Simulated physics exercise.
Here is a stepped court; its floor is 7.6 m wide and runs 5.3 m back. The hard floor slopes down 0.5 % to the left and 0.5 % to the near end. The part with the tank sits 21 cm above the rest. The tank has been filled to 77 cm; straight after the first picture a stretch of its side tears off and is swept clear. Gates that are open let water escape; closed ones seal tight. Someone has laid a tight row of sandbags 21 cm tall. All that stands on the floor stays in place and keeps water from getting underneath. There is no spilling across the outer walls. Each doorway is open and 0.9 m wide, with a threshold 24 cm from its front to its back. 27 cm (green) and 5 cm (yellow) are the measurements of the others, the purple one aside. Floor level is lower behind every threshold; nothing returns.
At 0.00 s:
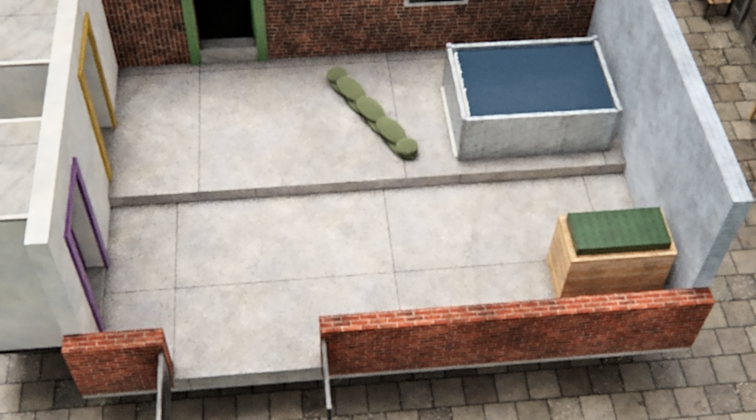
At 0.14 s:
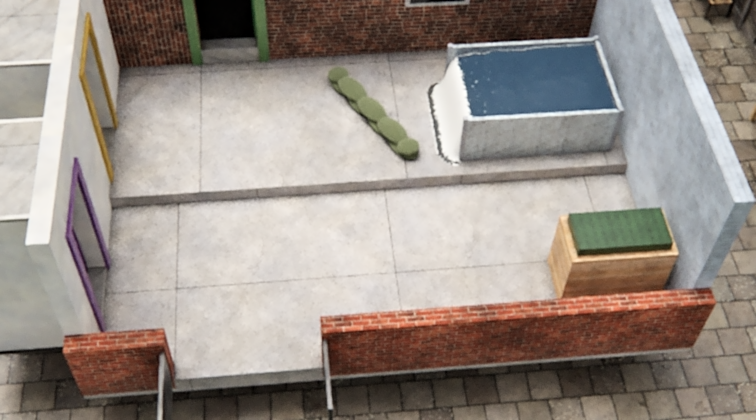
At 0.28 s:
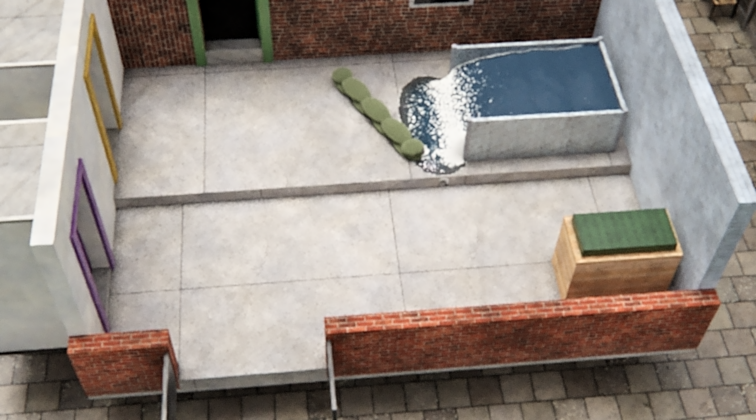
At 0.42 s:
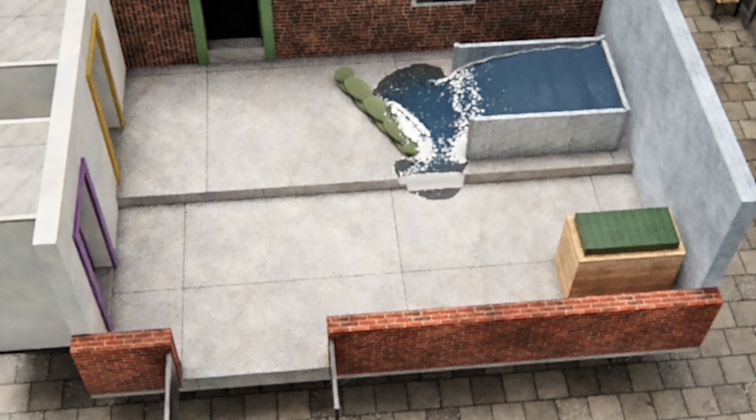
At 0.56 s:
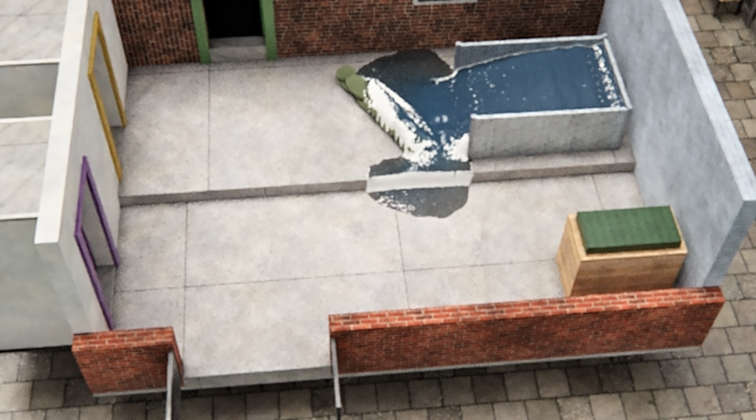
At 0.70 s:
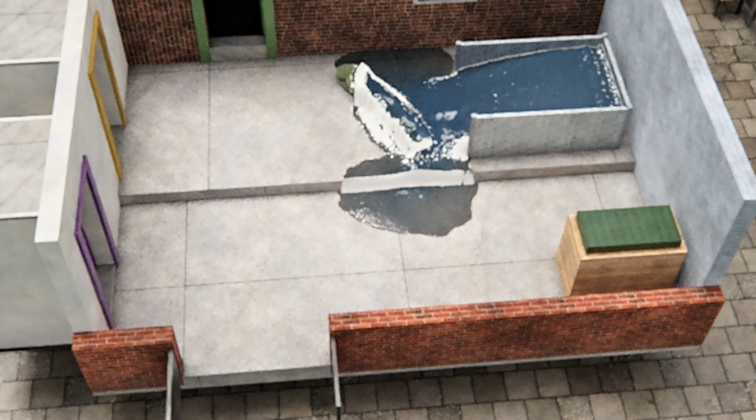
At first, dark blue water sits still in a raised tank at the back right of a walled court. Then the tank's left side gives way and water pours out, foaming against a row of green bushes, surging over them, and spilling down the step onto the lower floor in a widening pool.
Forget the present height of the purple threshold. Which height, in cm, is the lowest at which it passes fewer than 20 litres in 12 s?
Close to 9 cm.
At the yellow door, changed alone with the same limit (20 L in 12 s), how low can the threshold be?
For the yellow door, about 16 cm.
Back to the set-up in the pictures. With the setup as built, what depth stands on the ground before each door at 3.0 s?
In cm: Green 6, yellow 21, purple 7.
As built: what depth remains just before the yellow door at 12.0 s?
About 4.0 centimetres.
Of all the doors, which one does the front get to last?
The purple door.
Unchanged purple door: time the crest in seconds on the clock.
The level tops out near 4.0 seconds.
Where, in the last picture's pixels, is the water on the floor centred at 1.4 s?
The water is centred around (459, 117) in the last picture's pixels.
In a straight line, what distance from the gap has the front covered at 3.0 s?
The front sits around 6.2 m out.
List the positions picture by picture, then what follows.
In the first picture, still water, 77 cm deep, in the tank at (531, 81); the purple door at (88, 253) is dry.
In the second picture, water pours out at (457, 107) and has run 0.3 m, to (443, 154); about 6 cm deep outside, 77 cm at the back.
In the third picture, water pours out at (460, 111) and has run 0.8 m, to (408, 136); about 13 cm deep outside, 77 cm at the back.
In the fourth picture, water pours out at (462, 111) and has run 1.2 m, to (378, 102); about 13 cm deep outside, 76 cm at the back.
In the fifth picture, the front is at (357, 77), 1.6 m from the gap at (464, 111); 3.5 m2 of floor is wet, 68 cm left at the back.
In the sixth picture, water pours out at (464, 110) and has run 2.0 m, to (346, 205); about 8 cm deep outside, 64 cm at the back; 3.5 m in a straight line remain to the purple door at (98, 251).
After 1.4 s water covers 35 % of the floor, deepest (49 cm) near (355, 55); it has not reached the purple door.
After 3.0 s water covers 80 % of the floor, deepest (32 cm) near (377, 54); 7 cm at the purple door, 0 litres in over its 8 cm threshold.
After 12.0 s water covers 80 % of the floor, deepest (8 cm) near (523, 333); 6 cm at the purple door, 27 litres in over its 8 cm threshold.
At the purple door as built, the water arrived by 3.0 s and peaked near 13 cm at 4.2 s.
With a threshold of 7.5 cm, 33 litres would have come in within the 12 s; with 10.5 cm, 10 litres. So under 20 litres takes about 9 cm.
